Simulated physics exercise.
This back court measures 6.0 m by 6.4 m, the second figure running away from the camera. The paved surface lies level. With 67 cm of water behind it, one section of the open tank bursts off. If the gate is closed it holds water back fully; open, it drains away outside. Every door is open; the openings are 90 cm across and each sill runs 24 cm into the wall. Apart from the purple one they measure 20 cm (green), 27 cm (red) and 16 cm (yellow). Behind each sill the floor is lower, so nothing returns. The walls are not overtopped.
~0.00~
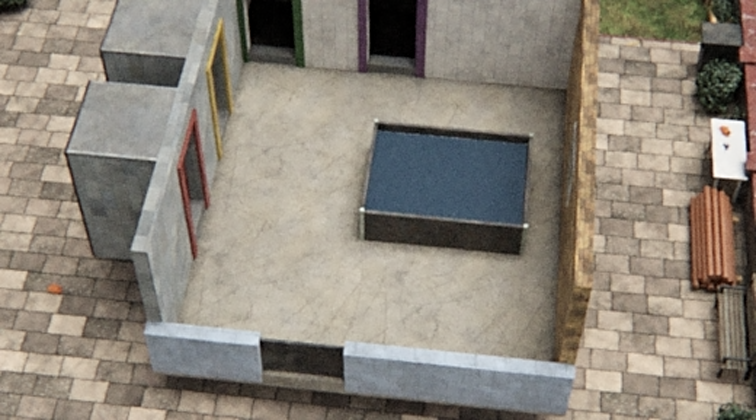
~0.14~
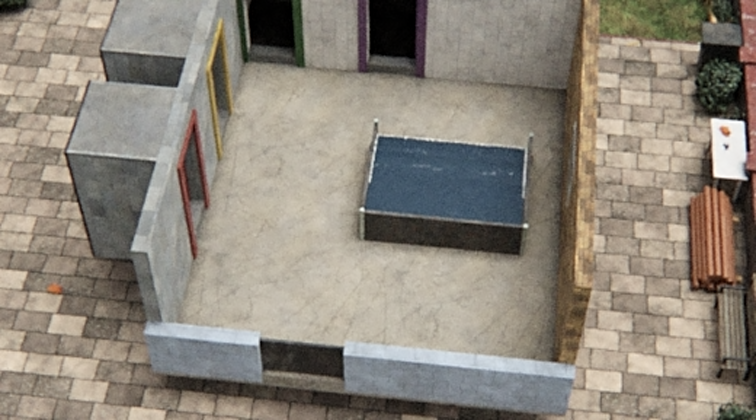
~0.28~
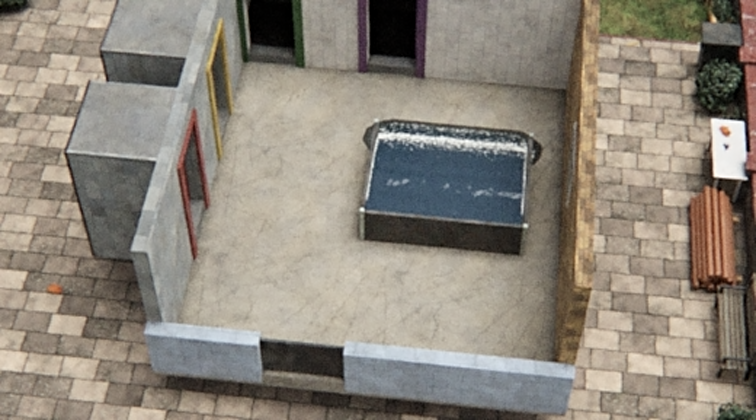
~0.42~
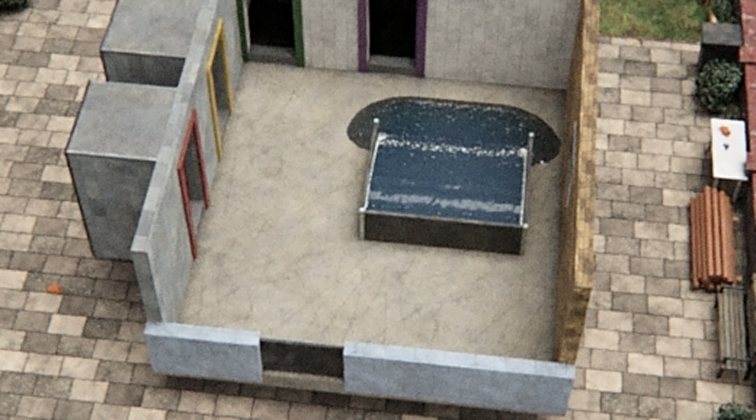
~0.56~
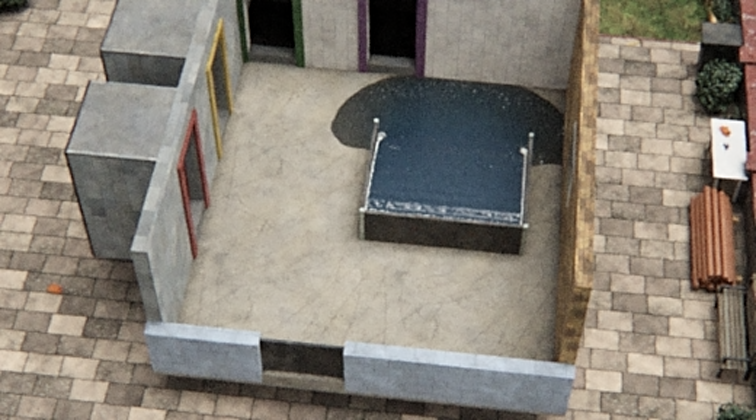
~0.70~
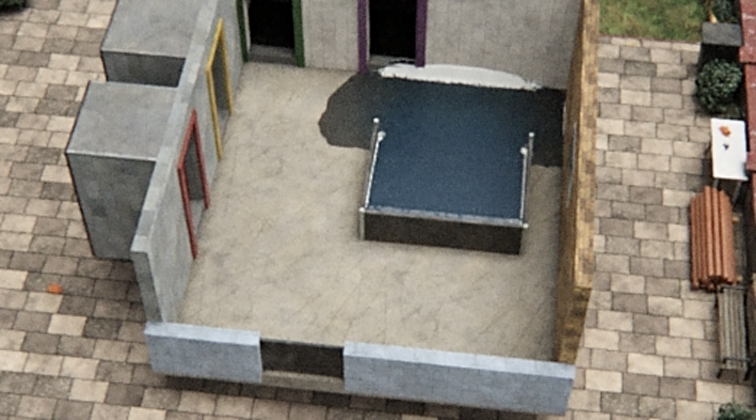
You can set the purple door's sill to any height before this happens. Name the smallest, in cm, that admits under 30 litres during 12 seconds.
About 29 cm.
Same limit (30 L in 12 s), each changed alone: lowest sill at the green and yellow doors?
Roughly 18 cm at green and 12.5 cm at yellow.
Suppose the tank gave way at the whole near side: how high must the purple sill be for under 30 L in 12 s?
About 6.5 cm.
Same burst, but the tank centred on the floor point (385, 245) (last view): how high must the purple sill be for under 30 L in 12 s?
About 34 cm.
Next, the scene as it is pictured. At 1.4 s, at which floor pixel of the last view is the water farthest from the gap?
Around (282, 67).
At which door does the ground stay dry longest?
It is the red one.
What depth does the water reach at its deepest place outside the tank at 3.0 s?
Roughly 34 cm.
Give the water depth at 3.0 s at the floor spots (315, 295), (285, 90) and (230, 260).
Roughly 0, 10 and 0 cm, in turn.
After 1.4 s water covers 25 % of the floor, deepest (49 cm) near (456, 83); 37 cm at the purple door, 26 litres in over its 21 cm sill.
After 3.0 s water covers 40 % of the floor, deepest (34 cm) near (243, 64); 24 cm at the purple door, 102 litres in over its 21 cm sill.
After 12.0 s water covers 100 % of the floor, deepest (15 cm) near (523, 265); 7 cm at the purple door, 106 litres in over its 21 cm sill.
At the purple door as built, the water arrived by 0.7 s and peaked near 37 cm at 1.6 s.
With a sill of 26.5 cm, 50 litres would have come in within the 12 s; with 36 cm, 6 litres. So under 30 litres takes about 29 cm.
